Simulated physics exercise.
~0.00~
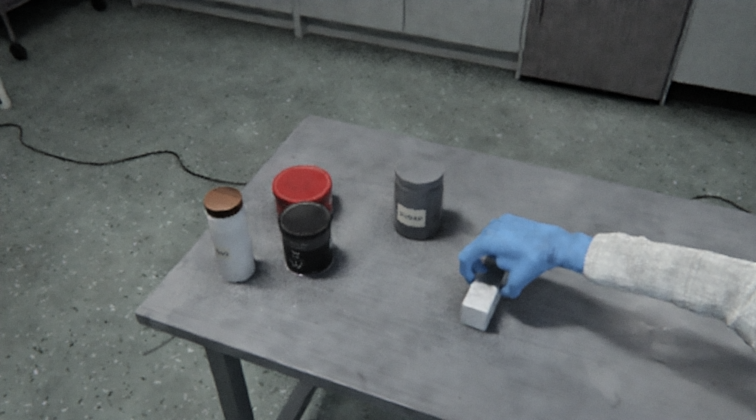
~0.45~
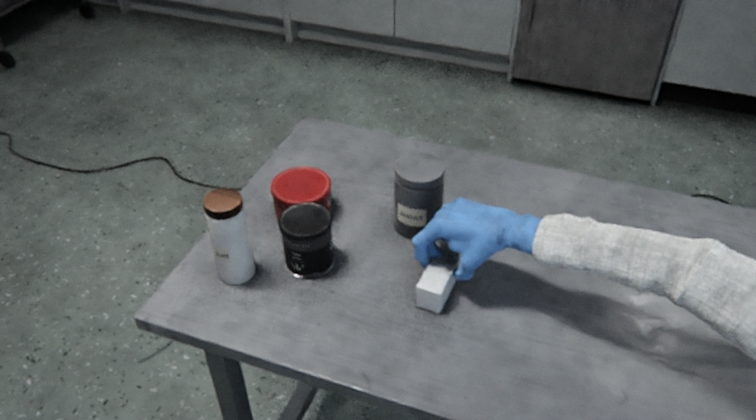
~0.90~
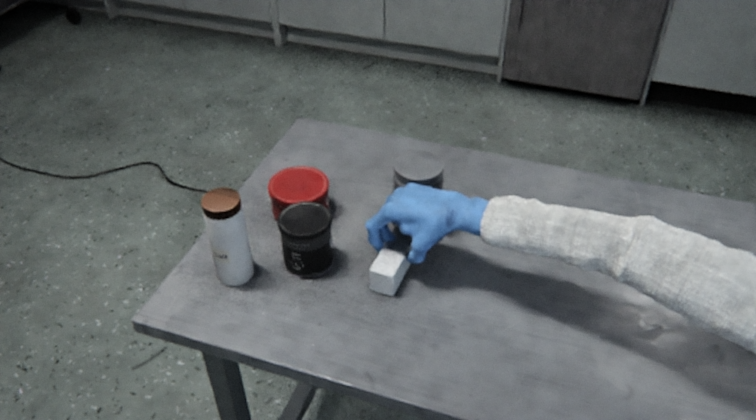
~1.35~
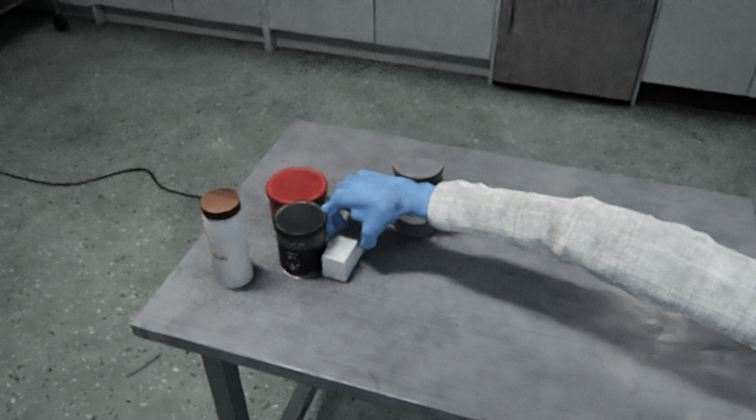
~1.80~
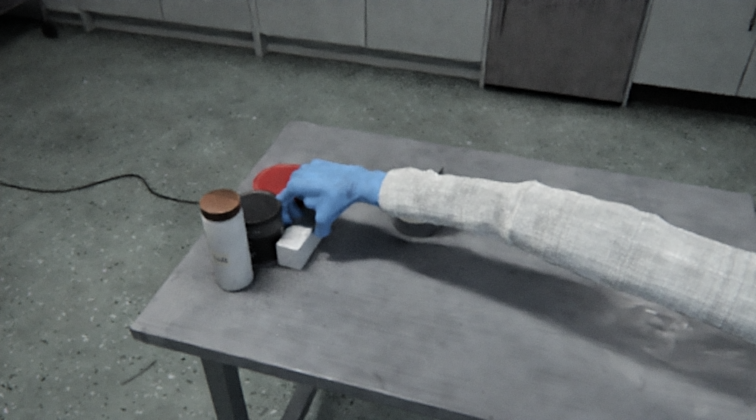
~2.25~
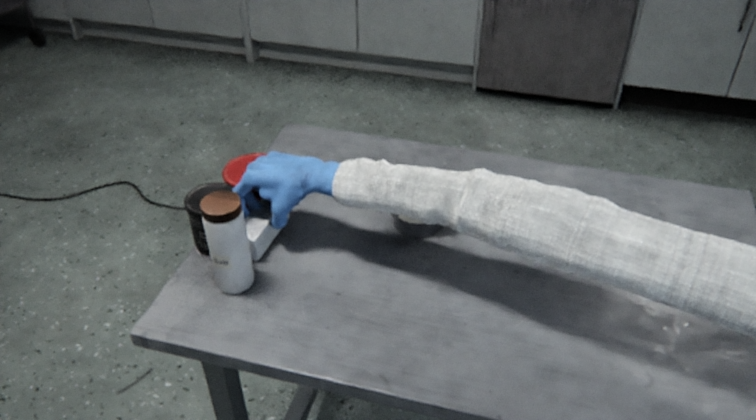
A blue-gloved hand slides a small white block leftward across a grey table into a black tin, pushing the tin and a red tub towards the table's far left edge, while the white jar and grey jar stay put; both pushed containers remain upright.
